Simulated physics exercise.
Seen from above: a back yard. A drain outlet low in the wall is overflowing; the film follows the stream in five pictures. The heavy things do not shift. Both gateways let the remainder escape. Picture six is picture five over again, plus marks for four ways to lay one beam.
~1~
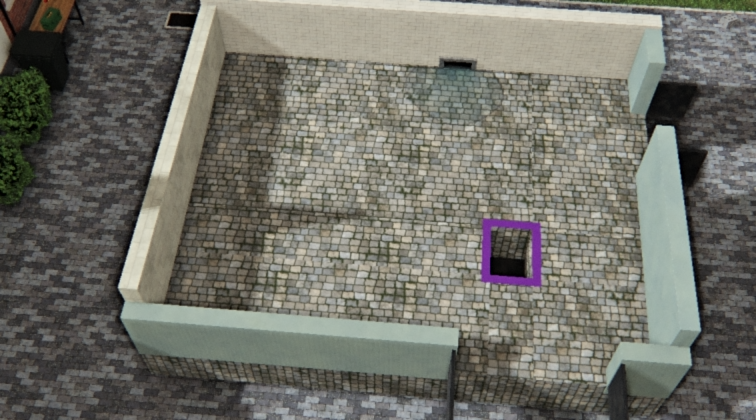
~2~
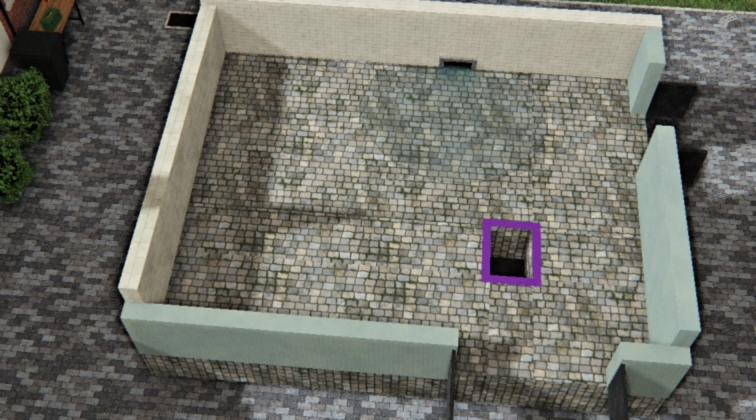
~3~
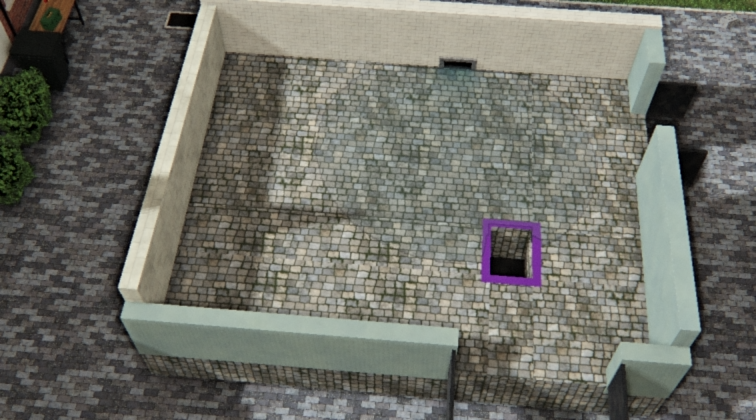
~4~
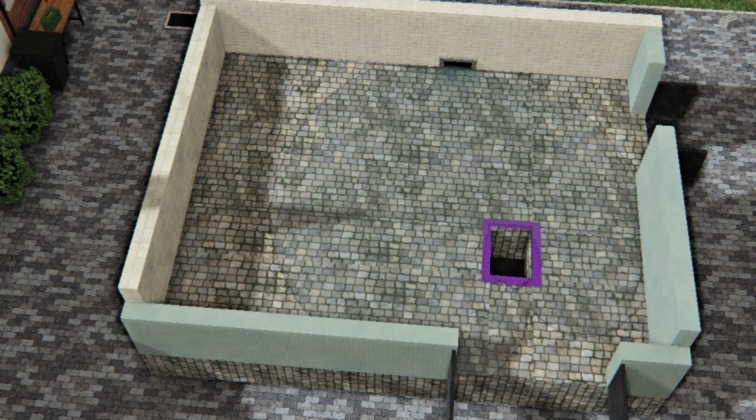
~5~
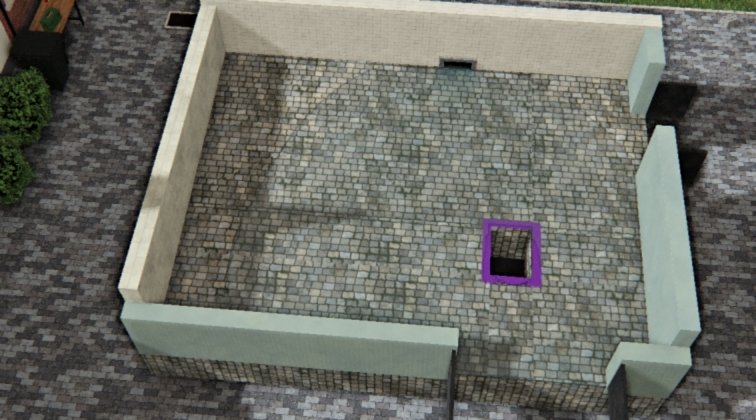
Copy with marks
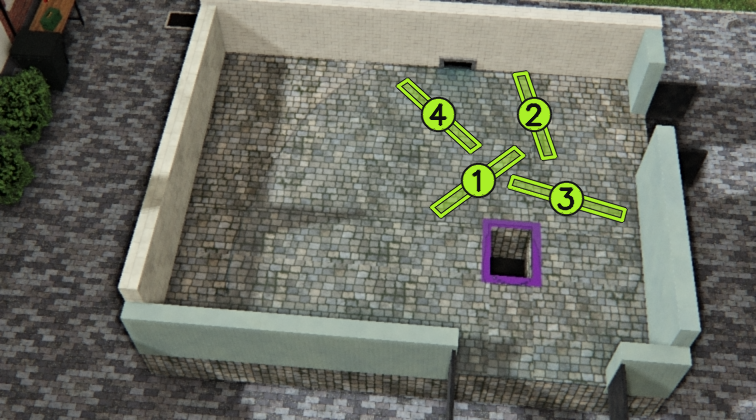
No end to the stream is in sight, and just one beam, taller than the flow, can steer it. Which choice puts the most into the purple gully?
2 beats the others.
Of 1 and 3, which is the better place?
Place 3.
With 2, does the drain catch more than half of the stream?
No, it does not.
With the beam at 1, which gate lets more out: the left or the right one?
More leaves on the left.
In lime, 1 from (436, 211) to (518, 151); 2 from (520, 73) to (549, 157); 3 from (511, 181) to (623, 215); 4 from (403, 83) to (475, 148).
If 1 is chosen, about 5 % of the stream goes into the purple gully, about 94 % out by the gates.
If 2 is chosen, about 27 % of the stream goes into the purple gully, about 73 % out by the gates.
If 3 is chosen, about 16 % of the stream goes into the purple gully, about 84 % out by the gates.
If 4 is chosen, about 13 % of the stream goes into the purple gully, about 86 % out by the gates.
